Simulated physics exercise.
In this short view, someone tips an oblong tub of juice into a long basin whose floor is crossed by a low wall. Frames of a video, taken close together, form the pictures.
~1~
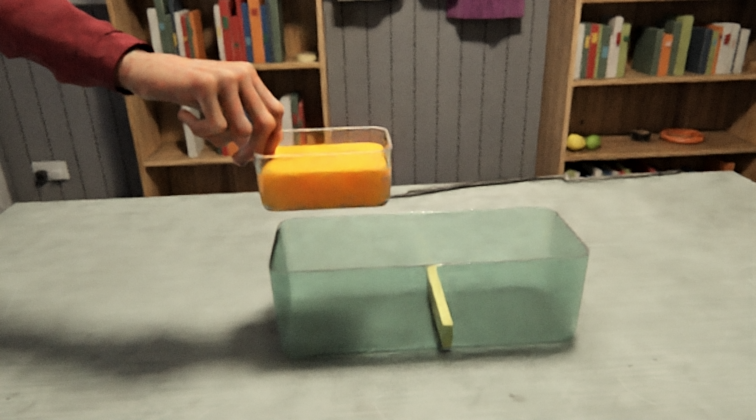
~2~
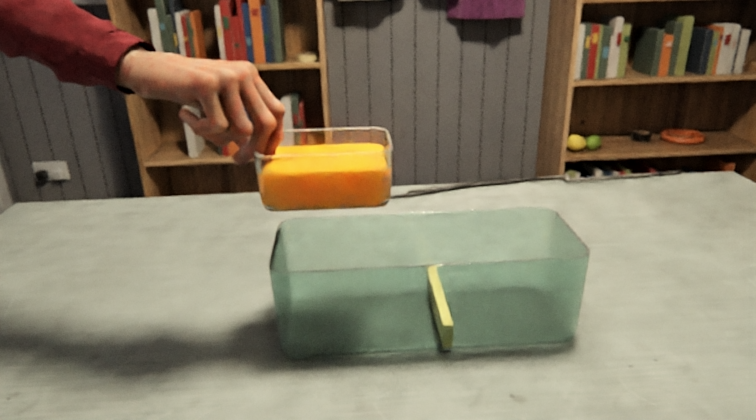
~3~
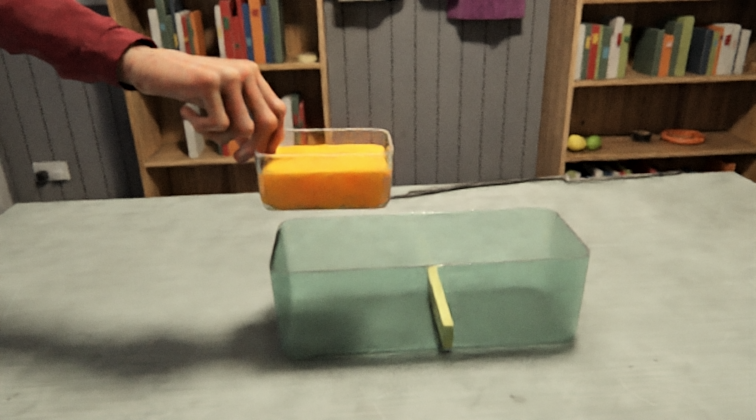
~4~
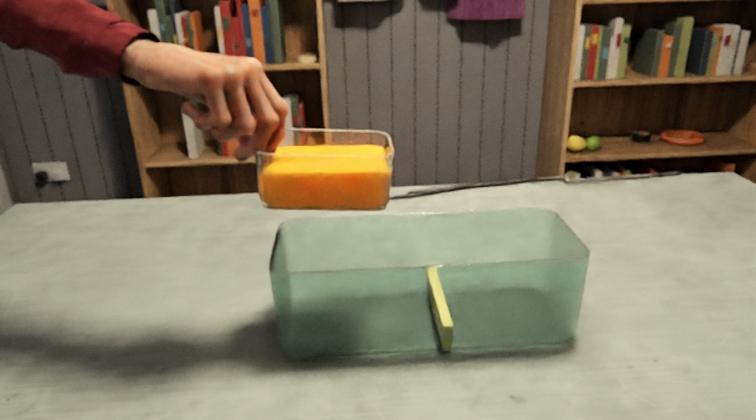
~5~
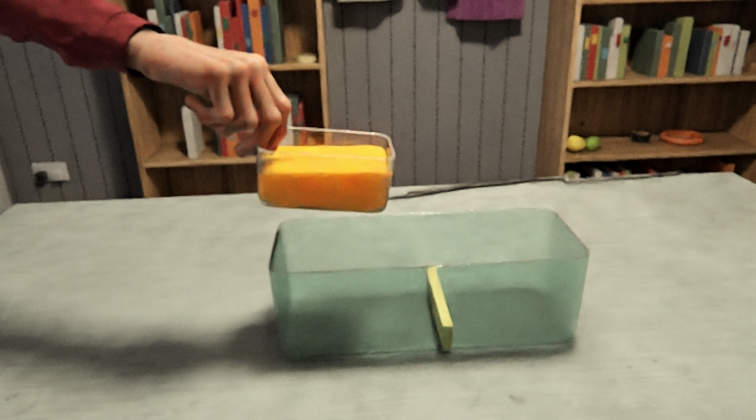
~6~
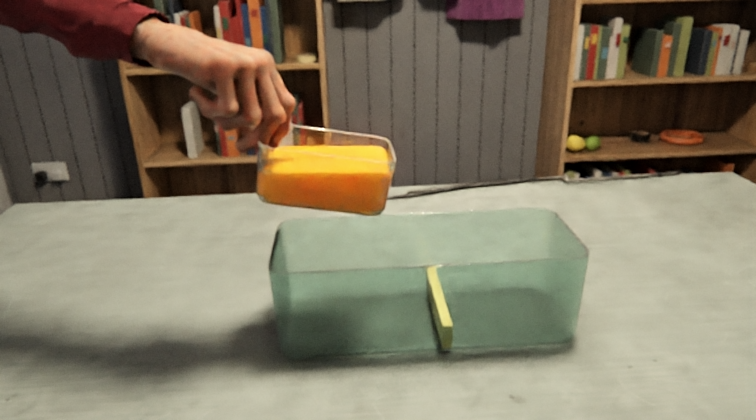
A hand in a red sleeve holds a clear oblong tub of orange juice almost still above a long, empty, greenish basin with a low yellow wall across its floor. Then the hand slowly tilts the tub slightly, its right end dipping a little, while the basin stays still.
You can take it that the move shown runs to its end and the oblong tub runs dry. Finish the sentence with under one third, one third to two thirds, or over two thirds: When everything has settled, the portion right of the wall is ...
When everything has settled, the portion right of the wall is one third to two thirds.
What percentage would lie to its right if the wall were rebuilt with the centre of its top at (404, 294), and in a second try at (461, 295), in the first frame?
Around 75 per cent for the first, around 10 per cent for the second.
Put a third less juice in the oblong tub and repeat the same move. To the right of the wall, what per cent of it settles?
About 15 parts in a hundred, give or take.
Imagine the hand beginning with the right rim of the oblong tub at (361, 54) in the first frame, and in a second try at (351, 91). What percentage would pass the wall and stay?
In turn 45 % and 15 %.
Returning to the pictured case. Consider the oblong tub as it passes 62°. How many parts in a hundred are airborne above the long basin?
Close to 25 per cent.
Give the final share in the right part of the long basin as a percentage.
Around 50 %.
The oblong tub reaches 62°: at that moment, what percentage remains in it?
45 %.
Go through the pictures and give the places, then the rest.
Tilt 0°; pouring edge (388, 140); surface from (264, 158) to (385, 153); the long basin's rim runs from (275, 245) to (571, 231); the wall's top is at (439, 295), in the first picture.
Tilt 0°; pouring edge (389, 141); surface from (265, 158) to (386, 153), in the second picture.
Tilt 2°; pouring edge (390, 142); surface from (264, 158) to (387, 154), in the third picture.
Tilt 4°; pouring edge (390, 145); surface from (264, 158) to (387, 155), in the fourth picture.
Tilt 7°; pouring edge (391, 148); surface from (265, 158) to (387, 155), in the fifth picture.
Tilt 10°; pouring edge (392, 152); surface from (264, 158) to (389, 156), in the sixth picture.
A moment on, the oblong tub is tipped part way and 46 per cent is still to pour, 10 is left of the wall and 18 right of it.
Next, the oblong tub is tipped on its side and 8 per cent is still to pour, 40 is left of the wall and 50 right of it.
Then the oblong tub is tipped right over and 0 per cent is still to pour, 49 is left of the wall and 51 right of it.
Later the oblong tub is tipped right over and 0 per cent is still to pour, 49 is left of the wall and 51 right of it.
Finally, 49 per cent lies left of the wall, 51 right of it and 0 outside.
